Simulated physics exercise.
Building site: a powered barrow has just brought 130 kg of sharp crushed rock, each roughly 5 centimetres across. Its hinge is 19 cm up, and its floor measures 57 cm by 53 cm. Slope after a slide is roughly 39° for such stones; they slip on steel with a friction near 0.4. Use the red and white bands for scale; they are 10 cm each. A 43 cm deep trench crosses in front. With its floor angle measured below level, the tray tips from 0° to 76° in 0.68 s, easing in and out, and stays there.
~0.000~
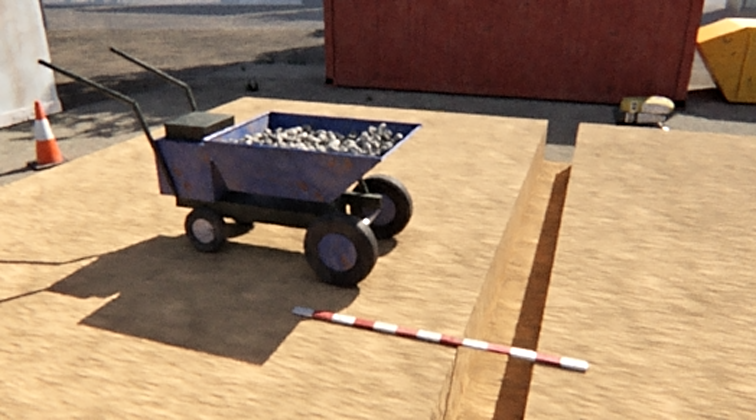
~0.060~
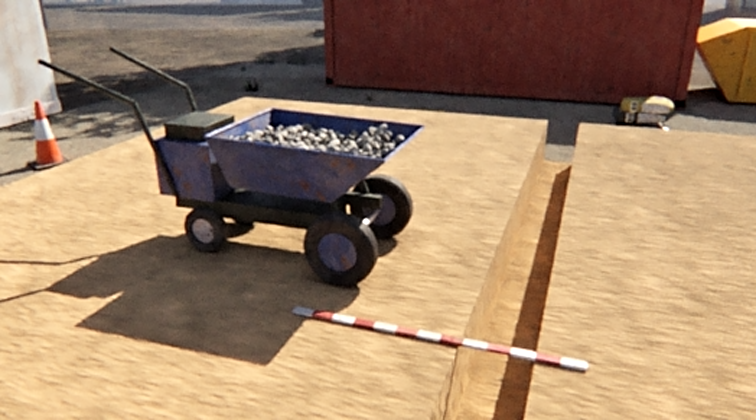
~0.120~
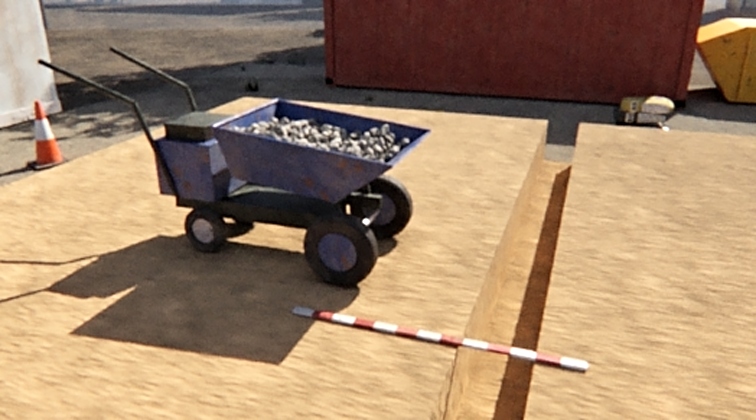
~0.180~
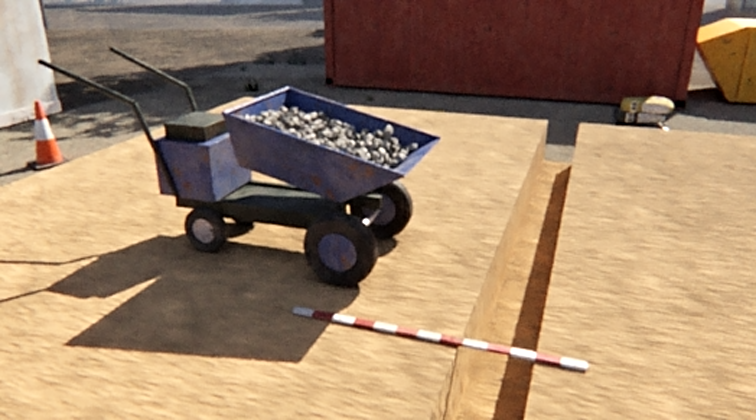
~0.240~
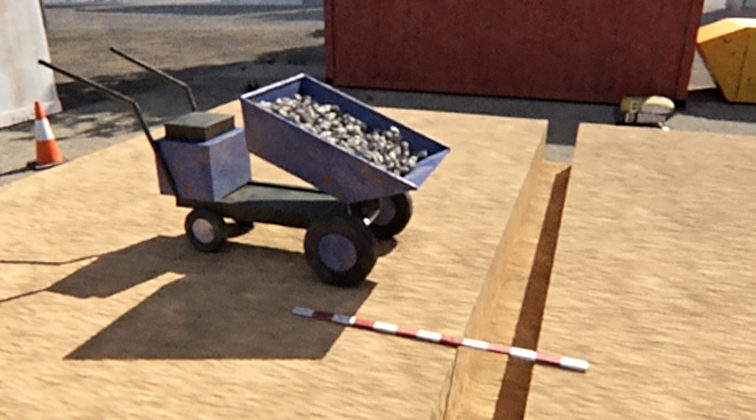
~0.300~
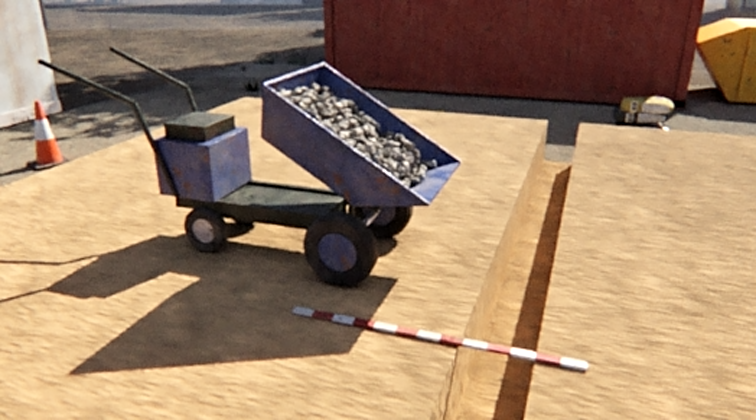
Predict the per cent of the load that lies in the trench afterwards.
77 per cent.
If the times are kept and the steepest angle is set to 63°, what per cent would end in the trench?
It would be near 90 per cent.
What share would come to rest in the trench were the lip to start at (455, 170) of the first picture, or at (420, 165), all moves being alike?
I'd expect close to 35 per cent at the first and 80 per cent at the second.
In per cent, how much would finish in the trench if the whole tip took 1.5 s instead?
Close to 70 per cent then.
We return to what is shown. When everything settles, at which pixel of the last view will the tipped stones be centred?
(513, 338).
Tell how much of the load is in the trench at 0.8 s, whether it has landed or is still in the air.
Roughly 25% by that time.
After 0.5 s the floor is at 64°; 100 % in the tray; the foremost stones are at (456, 226).
After 0.8 s the floor is at 76°; 65 % in the tray, 9 % short of the trench, 26 % in the trench; the foremost stones are at (529, 354).
After 1.1 s the floor is at 76°; 12 % in the tray, 11 % short of the trench, 73 % in the trench, 4 % past the trench; the foremost stones are at (640, 299).
After 3.1 s the floor is at 76°; 8 % in the tray, 10 % short of the trench, 77 % in the trench, 4 % past the trench; the foremost stones are at (685, 308).
